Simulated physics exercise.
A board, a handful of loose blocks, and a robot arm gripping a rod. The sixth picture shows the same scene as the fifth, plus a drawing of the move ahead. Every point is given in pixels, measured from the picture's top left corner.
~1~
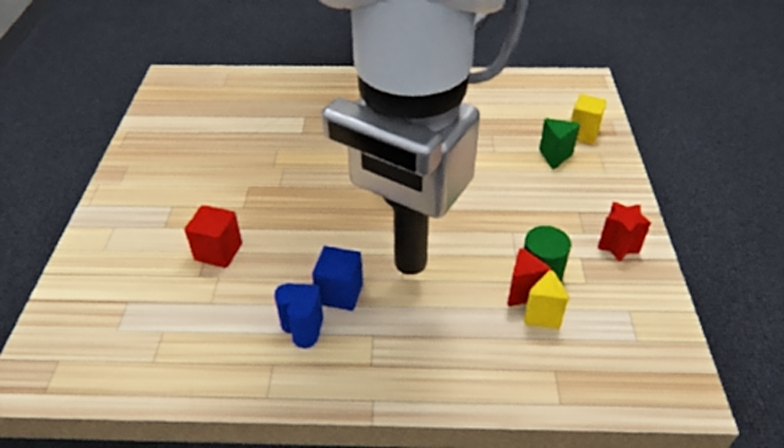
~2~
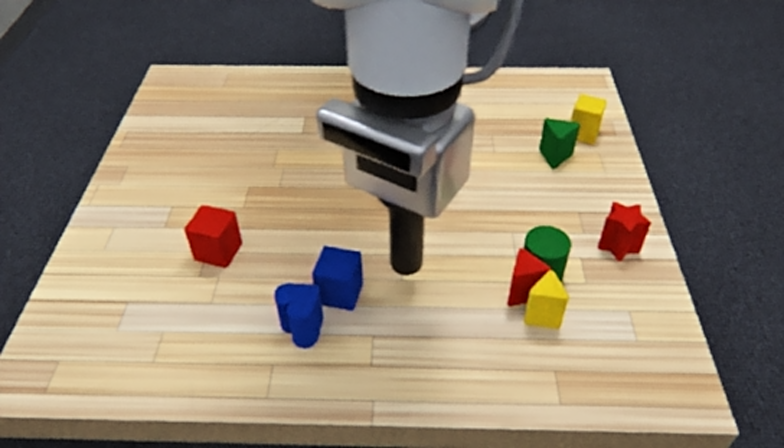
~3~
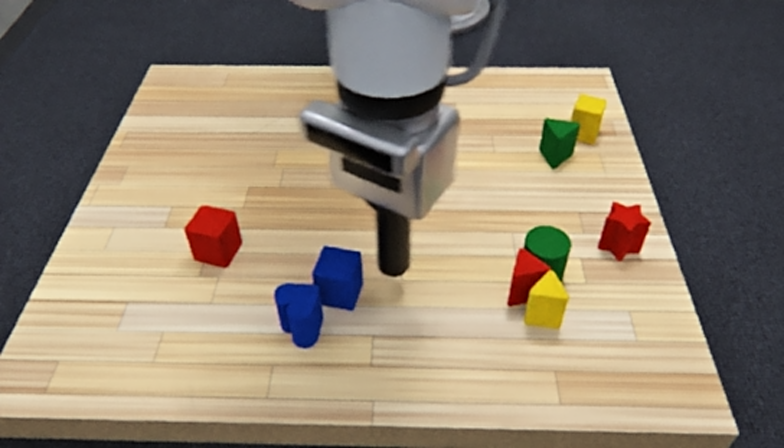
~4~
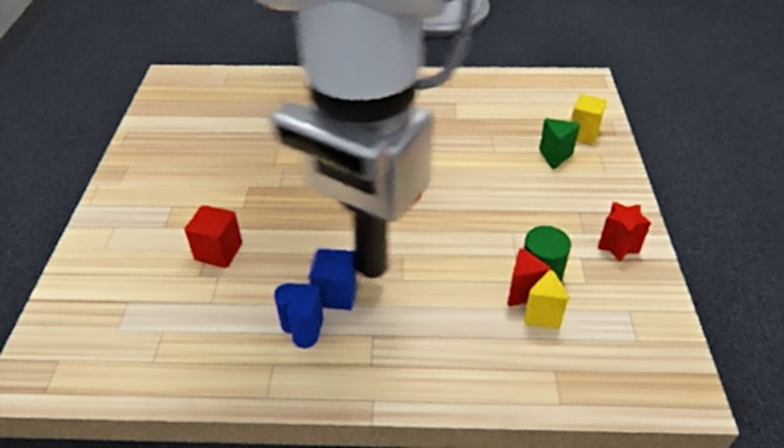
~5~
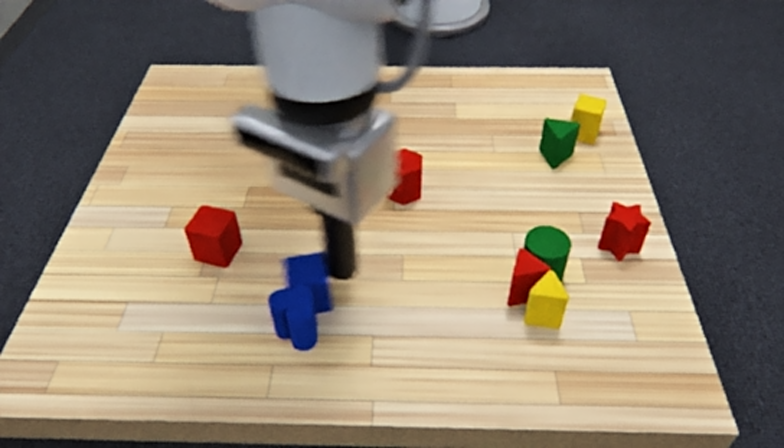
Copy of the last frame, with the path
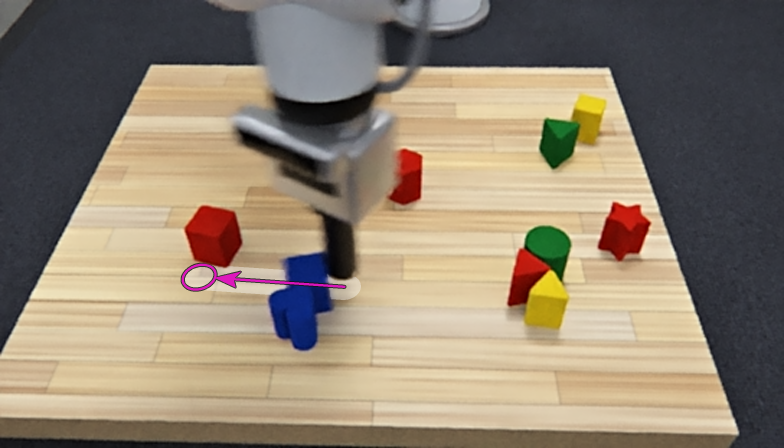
A robot arm moves its rod left and pushes the blue cube against the blue heart block.
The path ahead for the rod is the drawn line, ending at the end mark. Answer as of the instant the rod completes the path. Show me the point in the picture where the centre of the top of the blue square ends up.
The spot you're after is about (251, 280) in the image.
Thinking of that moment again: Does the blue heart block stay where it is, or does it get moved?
The push misses it.
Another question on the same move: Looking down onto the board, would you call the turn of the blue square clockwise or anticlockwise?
It twists against the clock when seen from above.
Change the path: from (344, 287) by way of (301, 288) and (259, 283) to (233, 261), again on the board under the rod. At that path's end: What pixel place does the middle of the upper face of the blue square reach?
Located at (244, 284).
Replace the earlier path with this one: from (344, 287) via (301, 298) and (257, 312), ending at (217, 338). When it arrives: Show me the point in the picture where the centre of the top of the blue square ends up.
At (167, 325).
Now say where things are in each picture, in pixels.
The first frame shows tip of the rod (411, 264), middles of tops, red square (210, 220), blue heart block (298, 298), blue square (337, 262).
The second frame shows rod (407, 265), nothing pushed.
The third frame shows rod (394, 266), nothing pushed.
The fourth frame shows rod (373, 268), blue square (332, 263).
The fifth frame shows rod (343, 270), red square (210, 220), blue heart block (293, 302), blue square (305, 269).
The line goes straight from (344, 287) to (199, 277).
What follows on the original path. One third of the way, rod (292, 267); blue square (262, 276), turned 50° anticlockwise.
Two thirds of the way, rod (243, 263); blue square (251, 280), turned 70° anticlockwise.
At the end, rod (193, 260); red square (199, 216), turned 40° clockwise; blue heart block unmoved; blue square (251, 280), turned 70° anticlockwise.
